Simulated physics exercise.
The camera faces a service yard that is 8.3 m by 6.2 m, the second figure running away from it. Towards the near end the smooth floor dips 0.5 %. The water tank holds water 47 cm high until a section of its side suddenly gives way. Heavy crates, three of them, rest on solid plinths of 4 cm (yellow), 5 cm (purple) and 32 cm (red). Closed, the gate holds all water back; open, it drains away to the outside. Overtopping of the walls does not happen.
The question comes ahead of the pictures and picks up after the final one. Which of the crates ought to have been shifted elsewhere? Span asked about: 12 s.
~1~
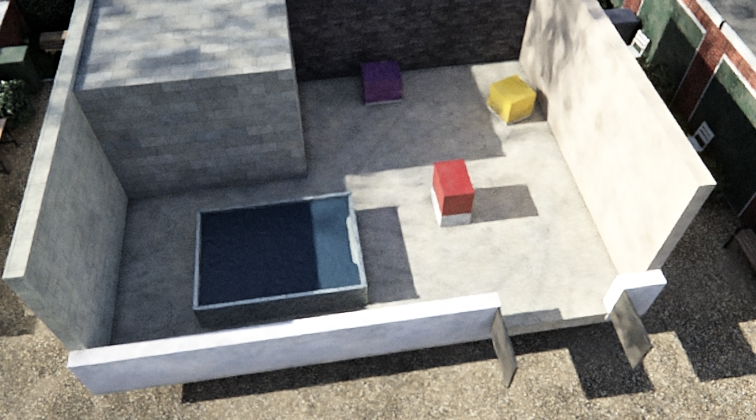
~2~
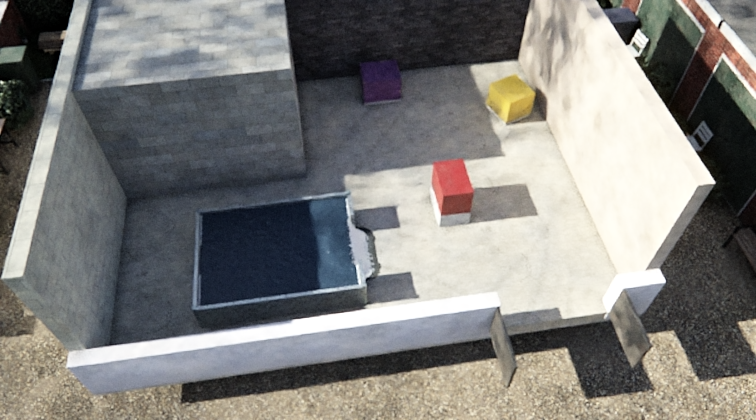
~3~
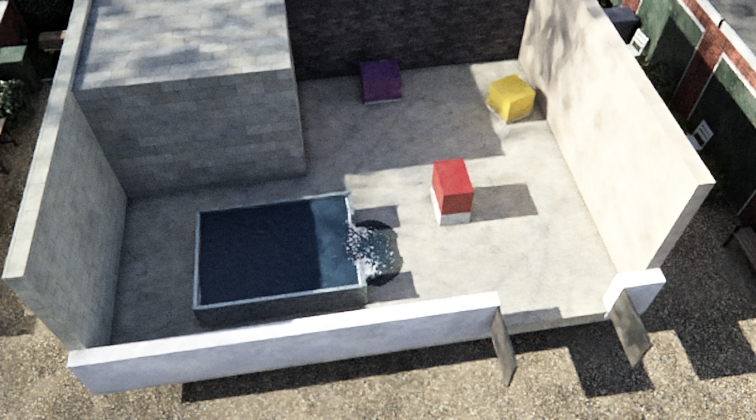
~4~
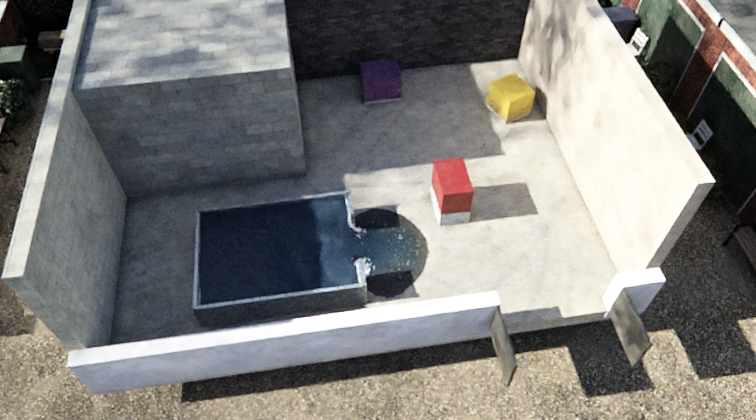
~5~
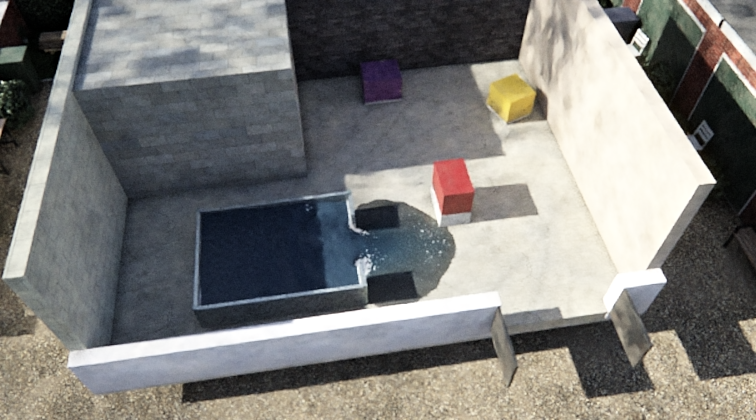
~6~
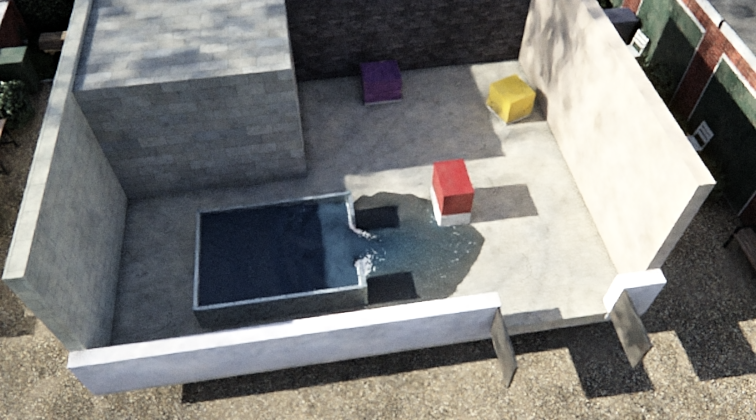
The yellow crate needed moving; the purple crate needed moving; the red crate was fine where it was.
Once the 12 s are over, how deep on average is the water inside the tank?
The mean depth is around 10 cm.
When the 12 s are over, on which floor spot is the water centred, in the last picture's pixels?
(401, 190).
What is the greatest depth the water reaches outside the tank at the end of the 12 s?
Depth max: Approx. 8 cm.
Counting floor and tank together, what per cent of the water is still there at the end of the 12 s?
Remaining: Roughly 74 %.
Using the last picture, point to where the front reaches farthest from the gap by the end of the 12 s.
Roughly at pixel (517, 61).
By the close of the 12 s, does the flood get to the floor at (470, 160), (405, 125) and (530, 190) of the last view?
Going through the three points: Awash, then awash, then awash.
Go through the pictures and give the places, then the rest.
In the first picture, the water tank at (279, 249) is whole and still, 47 cm deep.
In the second picture, the front is at (363, 231), 0.5 m from the gap at (355, 251); 0.2 m2 of floor is under water; 47 cm left at the back of the water tank.
In the third picture, the front is at (387, 230), 0.8 m from the gap at (356, 251); 0.6 m2 of floor is under water; 47 cm left at the back of the water tank.
In the fourth picture, water pours out at (355, 250) and has run 1.2 m, to (419, 239); deepest outside 22 cm, 47 cm at the water tank's back.
In the fifth picture, the front is at (447, 236), 1.6 m from the gap at (356, 250); 2.1 m2 of floor is under water; 47 cm left at the back of the water tank.
In the sixth picture, the front is at (473, 233), 2.1 m from the gap at (356, 250); 3.0 m2 of floor is under water; 47 cm left at the back of the water tank.
A moment later water covers 20 % of the floor and is deepest (27 cm) near (364, 256); yellow plinth not reached, purple plinth not reached, red plinth reached.
Soon after water covers 35 % of the floor and is deepest (26 cm) near (364, 256); yellow plinth not reached, purple plinth not reached, red plinth reached.
Next water covers 50 % of the floor and is deepest (22 cm) near (626, 296); yellow plinth reached, purple plinth reached, red plinth reached.
Later on water covers 70 % of the floor and is deepest (12 cm) near (626, 296); yellow plinth reached, purple plinth reached, red plinth reached.
At the end water covers 80 % of the floor and is deepest (8 cm) near (307, 136); highest at the yellow plinth 8 cm, highest at the purple plinth 8 cm, highest at the red plinth 21 cm.
